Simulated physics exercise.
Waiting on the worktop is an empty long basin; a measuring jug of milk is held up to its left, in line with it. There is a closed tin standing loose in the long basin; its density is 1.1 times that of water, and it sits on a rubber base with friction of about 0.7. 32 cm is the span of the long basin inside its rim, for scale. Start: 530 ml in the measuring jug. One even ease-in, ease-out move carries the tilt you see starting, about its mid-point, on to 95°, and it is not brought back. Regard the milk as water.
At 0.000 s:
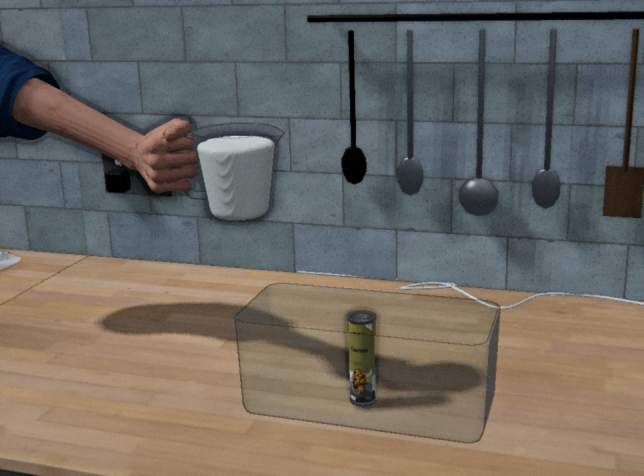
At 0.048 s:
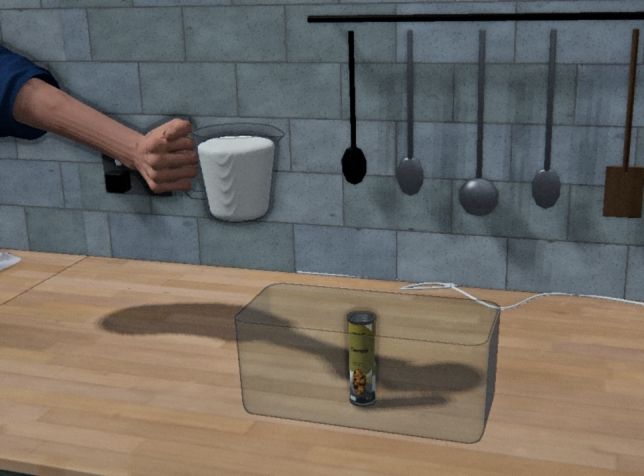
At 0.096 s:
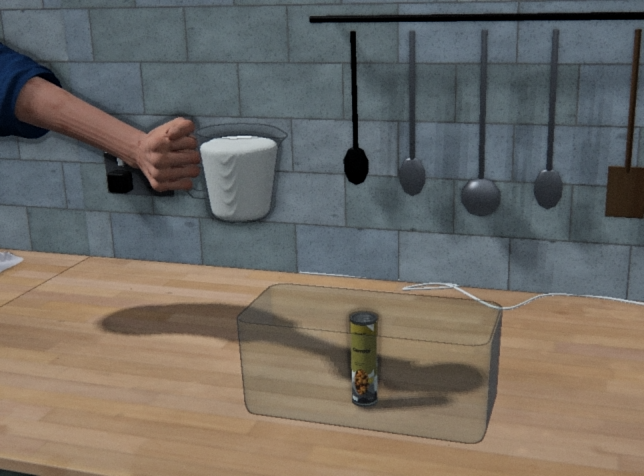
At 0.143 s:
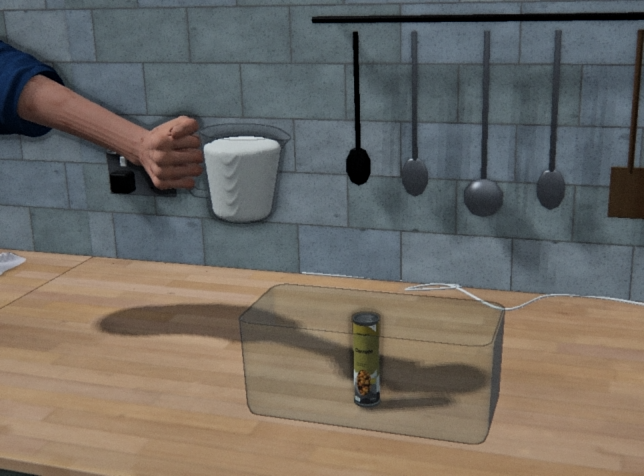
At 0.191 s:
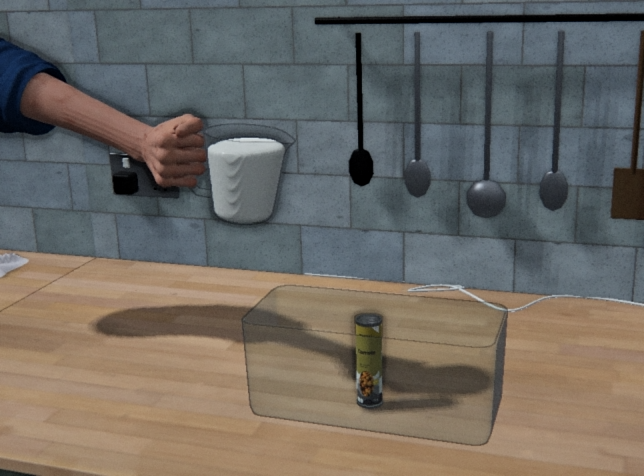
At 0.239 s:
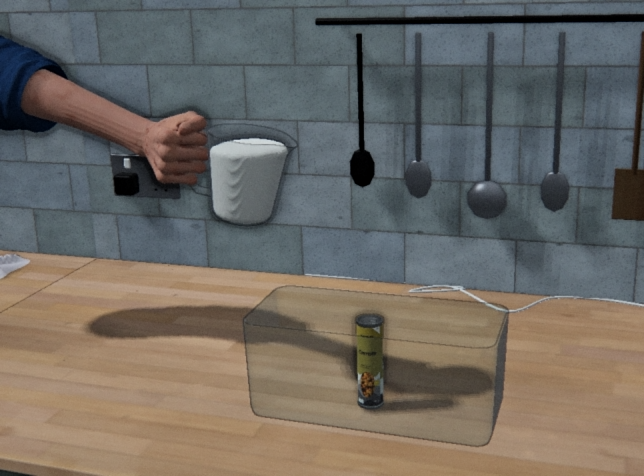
On a wooden kitchen worktop against a grey tiled wall, a closed tin stands in an empty see-through basin, while a hand at the left holds up a jug of white liquid. The jug stays nearly still at first, then drifts slightly right and tilts a little toward the basin.
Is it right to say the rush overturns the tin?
Watch, it's going to be unseated.
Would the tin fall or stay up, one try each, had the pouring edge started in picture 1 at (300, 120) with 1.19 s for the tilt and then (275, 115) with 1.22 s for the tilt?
In the first try it remains standing; in the second it comes down.
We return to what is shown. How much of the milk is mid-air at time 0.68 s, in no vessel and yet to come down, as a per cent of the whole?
16 %.
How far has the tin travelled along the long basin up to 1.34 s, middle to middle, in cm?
Near 4 cm of travel.
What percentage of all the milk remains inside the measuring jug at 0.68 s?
82 %.
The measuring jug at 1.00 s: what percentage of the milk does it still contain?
Close to 32 percent of the total.
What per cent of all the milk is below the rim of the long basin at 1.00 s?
44 per cent, give or take a little.
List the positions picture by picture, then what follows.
The first frame shows tilt 0°; pouring edge (283, 134); surface from (203, 141) to (274, 144); the long basin's rim runs from (252, 302) to (494, 325); the tin's top is at (362, 321).
The second frame shows tilt 0°; pouring edge (284, 134); surface from (204, 142) to (274, 144).
The third frame shows tilt 1°; pouring edge (286, 136); surface from (207, 142) to (277, 145).
The fourth frame shows tilt 3°; pouring edge (290, 138); surface from (209, 143) to (280, 146).
The fifth frame shows tilt 6°; pouring edge (294, 141); surface from (214, 144) to (285, 147).
The sixth frame shows tilt 9°; pouring edge (297, 145); surface from (216, 145) to (289, 150).
After 0.68 s the tilt is 57° and 81 per cent is still to pour; the tin stands where it began.
After 1.00 s the tilt is 89° and 31 per cent is still to pour; the tin stands where it began.
After 1.34 s the tilt is 95° and 3 per cent is still to pour; the tin leans 41°.
After 1.70 s the tilt is 95° and 0 per cent is still to pour; the tin lies on its side.
In the end the tin lies on its side.
